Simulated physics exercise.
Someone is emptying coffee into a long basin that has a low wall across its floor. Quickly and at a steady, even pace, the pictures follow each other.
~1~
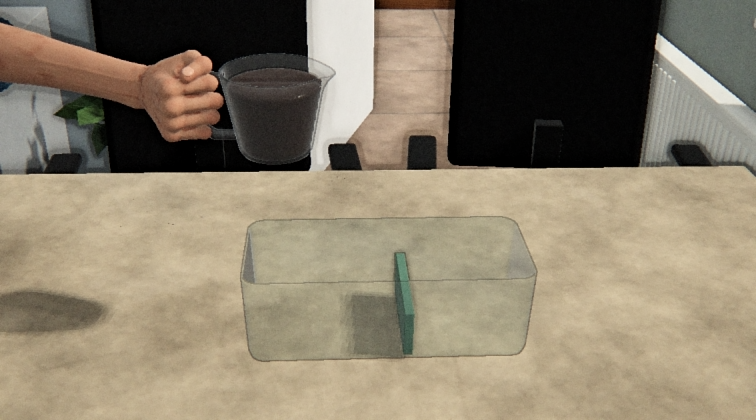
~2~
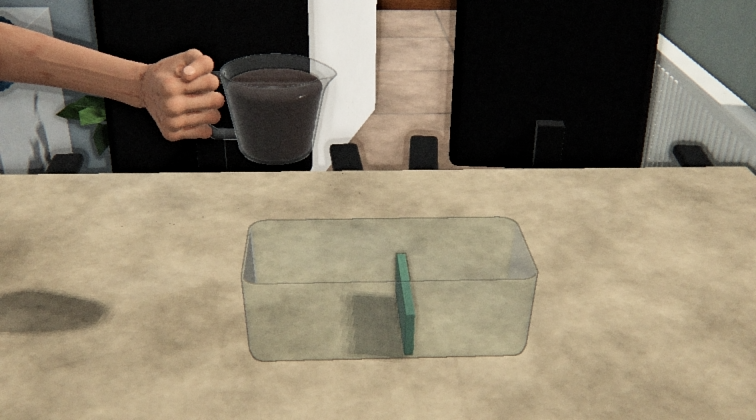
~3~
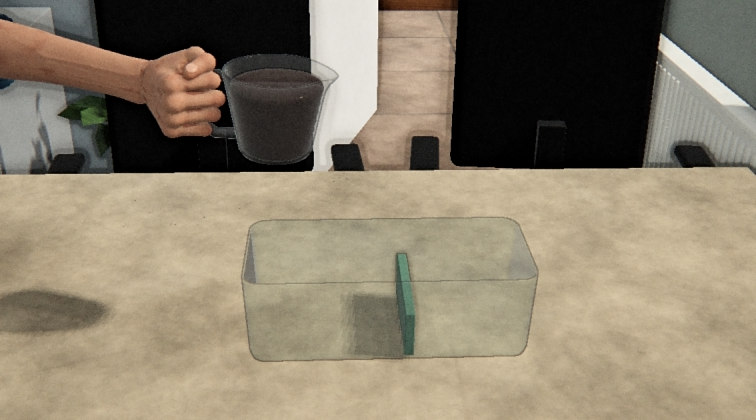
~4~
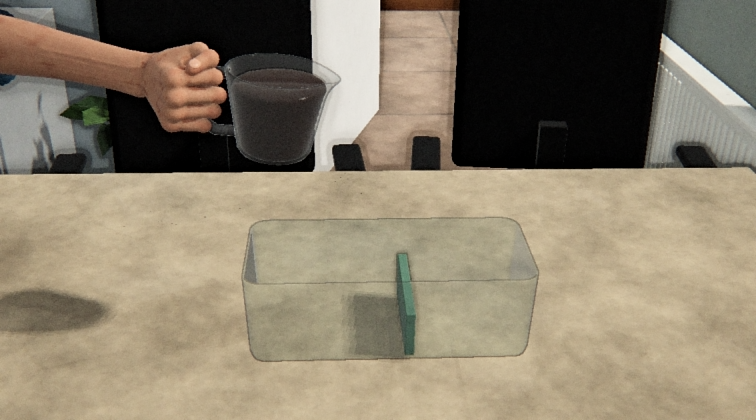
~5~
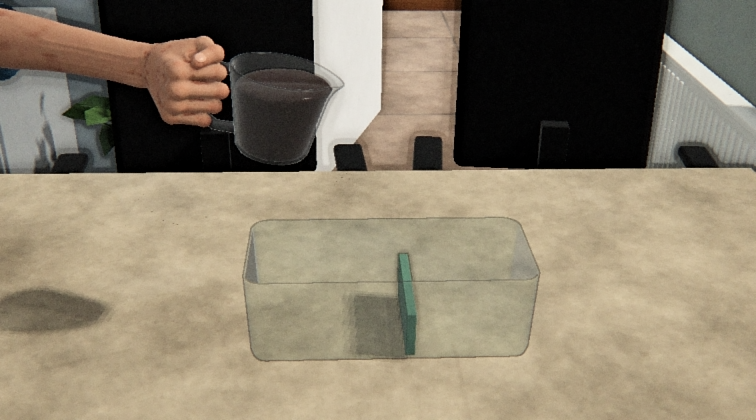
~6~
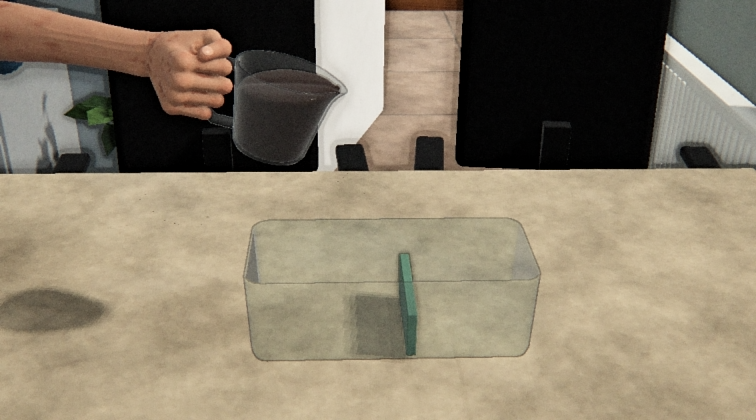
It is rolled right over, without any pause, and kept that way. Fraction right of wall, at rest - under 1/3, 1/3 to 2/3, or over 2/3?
The amount right of the wall is going to stop below one third.
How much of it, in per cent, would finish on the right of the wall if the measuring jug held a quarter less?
I'd say roughly 5 percent.
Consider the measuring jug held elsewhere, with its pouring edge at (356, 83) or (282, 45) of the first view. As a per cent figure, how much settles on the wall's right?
In order, roughly 45 percent and 5 percent.
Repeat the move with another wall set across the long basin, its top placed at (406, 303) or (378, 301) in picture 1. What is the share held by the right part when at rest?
The first placement leaves close to 30 per cent, the second close to 70 per cent.
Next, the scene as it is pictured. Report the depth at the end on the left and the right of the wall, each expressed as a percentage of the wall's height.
On the left roughly 30, on the right roughly 10.
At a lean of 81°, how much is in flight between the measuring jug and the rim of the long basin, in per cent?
35 %.
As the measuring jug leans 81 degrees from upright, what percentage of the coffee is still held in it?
About 50 % remains.
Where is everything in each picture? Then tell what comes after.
In the first picture, it leans 0°; its right rim is at (336, 72); the coffee meets the walls at (226, 82) and (322, 81); the long basin's rim runs from (245, 252) to (526, 247); the wall's top is at (404, 283).
In the second picture, it leans 1°; its right rim is at (337, 73); the coffee meets the walls at (227, 82) and (323, 82).
In the third picture, it leans 3°; its right rim is at (339, 75); the coffee meets the walls at (229, 81) and (324, 83).
In the fourth picture, it leans 6°; its right rim is at (341, 78); the coffee meets the walls at (231, 80) and (327, 83).
In the fifth picture, it leans 11°; its right rim is at (345, 83); the coffee meets the walls at (235, 81) and (332, 85).
In the sixth picture, it leans 16°; its right rim is at (348, 90); the coffee meets the walls at (238, 83) and (339, 86).
A moment on, the measuring jug is tipped on its side and 52 per cent is still to pour, 7 is left of the wall and 7 right of it.
Next, the measuring jug is tipped right over and 2 per cent is still to pour, 70 is left of the wall and 19 right of it.
Then the measuring jug is tipped right over and 0 per cent is still to pour, 77 is left of the wall and 20 right of it.
Later the measuring jug is tipped right over and 0 per cent is still to pour, 77 is left of the wall and 20 right of it.
At rest 77 per cent lies left of the wall, 20 right of it and 3 outside.
